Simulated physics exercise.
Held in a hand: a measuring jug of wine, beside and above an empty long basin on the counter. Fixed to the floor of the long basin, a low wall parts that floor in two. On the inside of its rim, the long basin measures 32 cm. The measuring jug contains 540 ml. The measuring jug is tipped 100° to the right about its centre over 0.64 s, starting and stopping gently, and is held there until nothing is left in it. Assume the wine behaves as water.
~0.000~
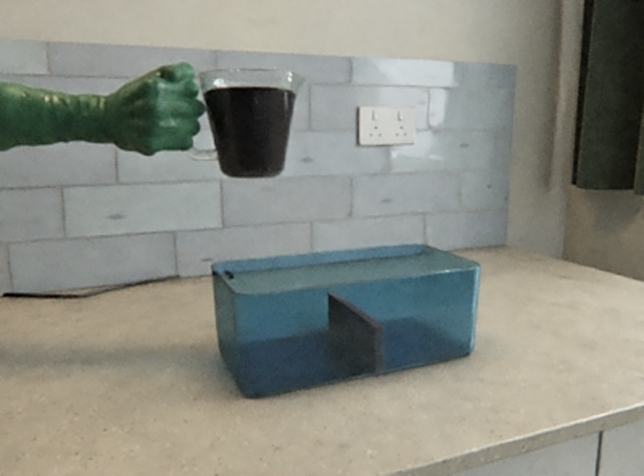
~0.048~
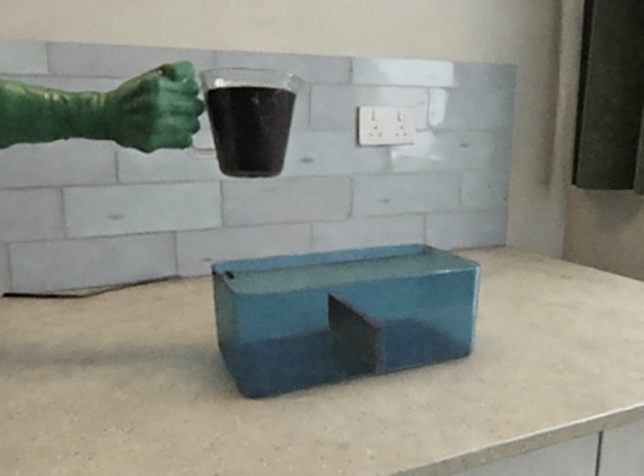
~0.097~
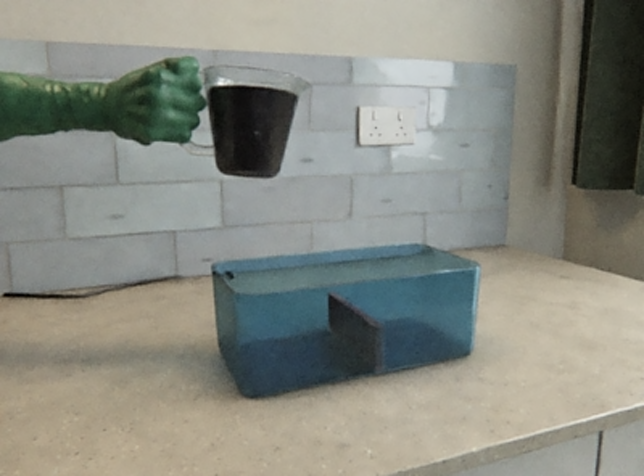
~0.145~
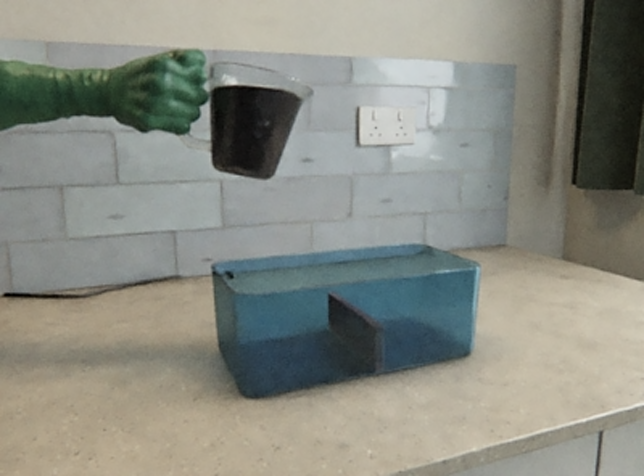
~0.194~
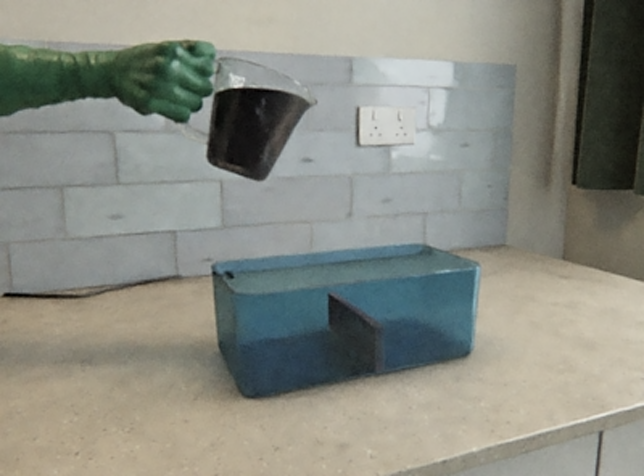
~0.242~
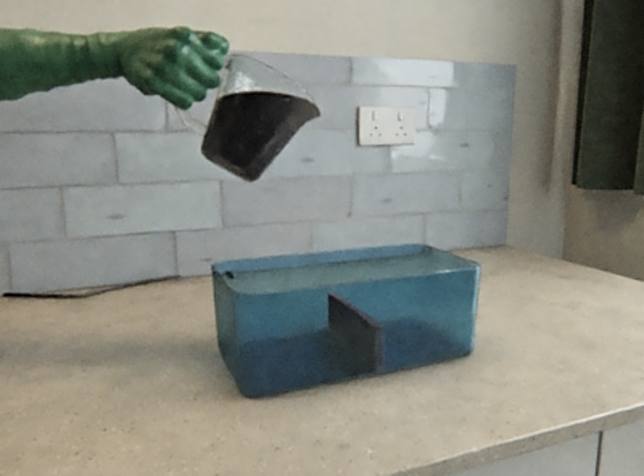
In the video, a green hand holds a clear jug of dark liquid above and beside a translucent blue basin with a low divider on a counter, then gradually tilts the jug to the right until the liquid reaches its rim.
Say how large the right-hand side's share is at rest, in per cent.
Its share is roughly 70 per cent.
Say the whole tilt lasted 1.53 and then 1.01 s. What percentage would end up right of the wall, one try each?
80 and 75 %.
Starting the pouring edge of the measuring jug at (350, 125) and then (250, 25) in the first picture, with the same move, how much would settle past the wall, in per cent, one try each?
Try 1: 95 %; try 2: 5 %.
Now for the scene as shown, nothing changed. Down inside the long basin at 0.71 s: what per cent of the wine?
I'd say roughly 72 in a hundred of it.
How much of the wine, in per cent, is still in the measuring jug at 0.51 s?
Roughly 50 per cent.
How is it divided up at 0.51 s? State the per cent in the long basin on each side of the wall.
0 left and 14 right, roughly.
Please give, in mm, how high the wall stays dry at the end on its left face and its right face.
Noted: Left near 52 mm, right near 40 mm.
By 0.51 s the tilt is 90° and 49 per cent is still to pour, 0 is left of the wall and 15 right of it.
By 0.71 s the tilt is 100° and 9 per cent is still to pour, 18 is left of the wall and 54 right of it.
By 0.92 s the tilt is 100° and 1 per cent is still to pour, 26 is left of the wall and 70 right of it.
By 1.14 s the tilt is 100° and 0 per cent is still to pour, 28 is left of the wall and 70 right of it.
At rest 28 per cent lies left of the wall, 70 right of it and 2 outside.
